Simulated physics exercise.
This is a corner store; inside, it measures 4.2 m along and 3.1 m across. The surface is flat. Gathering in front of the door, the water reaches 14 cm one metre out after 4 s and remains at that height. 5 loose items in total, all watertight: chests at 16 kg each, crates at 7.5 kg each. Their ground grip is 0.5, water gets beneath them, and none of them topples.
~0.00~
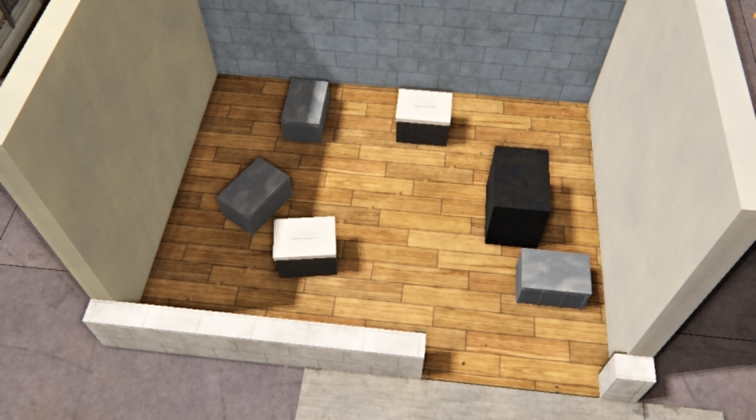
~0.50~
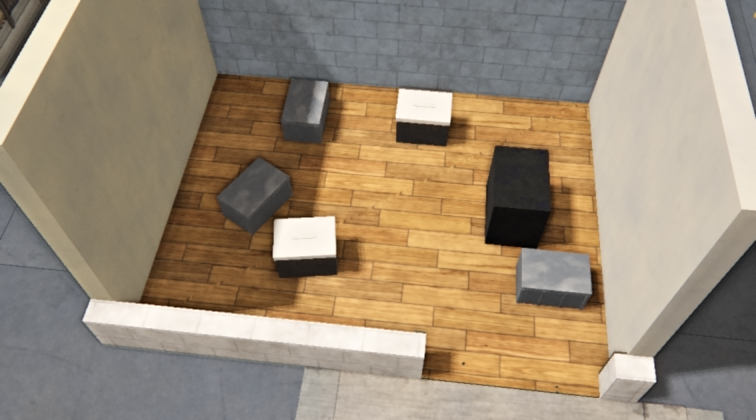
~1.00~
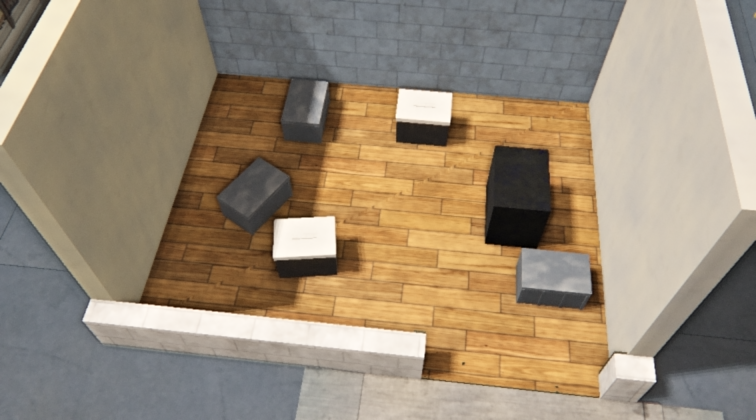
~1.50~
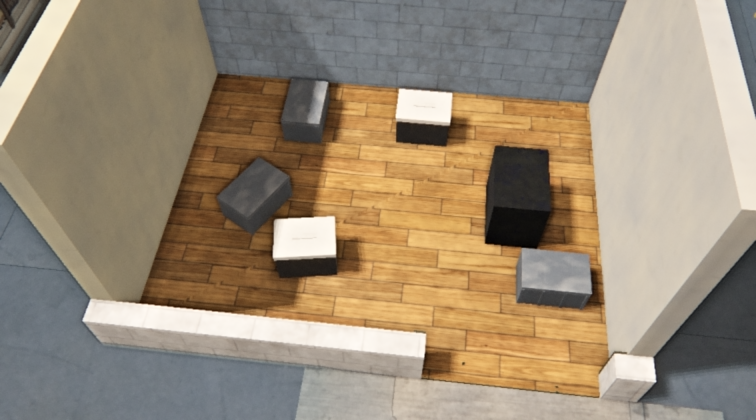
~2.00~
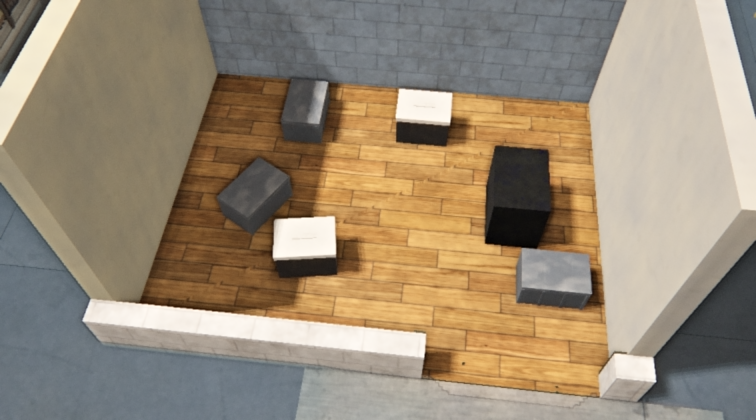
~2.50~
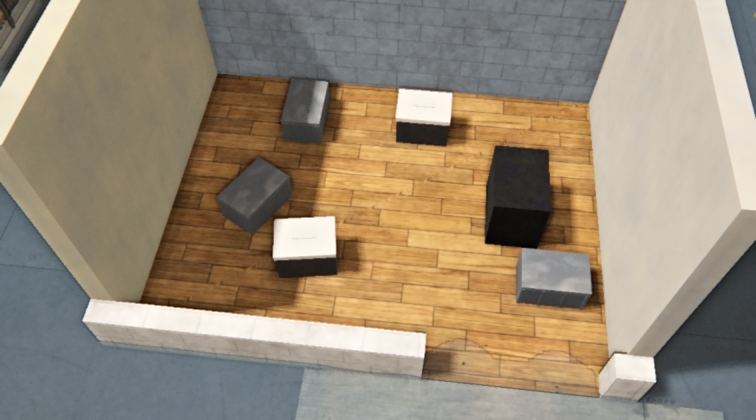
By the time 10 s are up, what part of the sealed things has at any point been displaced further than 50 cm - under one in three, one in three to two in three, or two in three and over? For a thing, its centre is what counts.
The shifted amount is moderate, between a third and two thirds.
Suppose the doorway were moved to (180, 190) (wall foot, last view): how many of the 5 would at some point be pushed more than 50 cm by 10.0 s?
Then it comes to 2 of them.
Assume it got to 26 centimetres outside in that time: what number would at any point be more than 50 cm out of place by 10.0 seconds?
The count would be 4.
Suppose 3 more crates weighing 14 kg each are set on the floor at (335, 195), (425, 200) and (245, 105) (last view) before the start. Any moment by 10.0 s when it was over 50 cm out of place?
In the same order as the question: Farther, farther, not as far.
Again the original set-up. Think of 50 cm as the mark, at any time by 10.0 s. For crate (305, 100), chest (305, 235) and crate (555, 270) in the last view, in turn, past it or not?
One by one: Above; below; above.
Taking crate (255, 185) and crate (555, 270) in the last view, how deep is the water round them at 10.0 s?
About 3 and 7 cm.
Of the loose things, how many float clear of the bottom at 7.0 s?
By my count, 1.
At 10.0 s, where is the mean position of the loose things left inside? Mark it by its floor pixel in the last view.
The average lands around (333, 161).
After 3.5 s 0 of 5 are over 50 cm from their spots; 0 afloat.
After 4.5 s 0 of 5 are over 50 cm from their spots; 0 afloat.
After 7.0 s 1 of 5 are over 50 cm from their spots; 1 afloat.
After 10.0 s 2 of 5 are over 50 cm from their spots, and 2 have been at some point; 2 afloat.
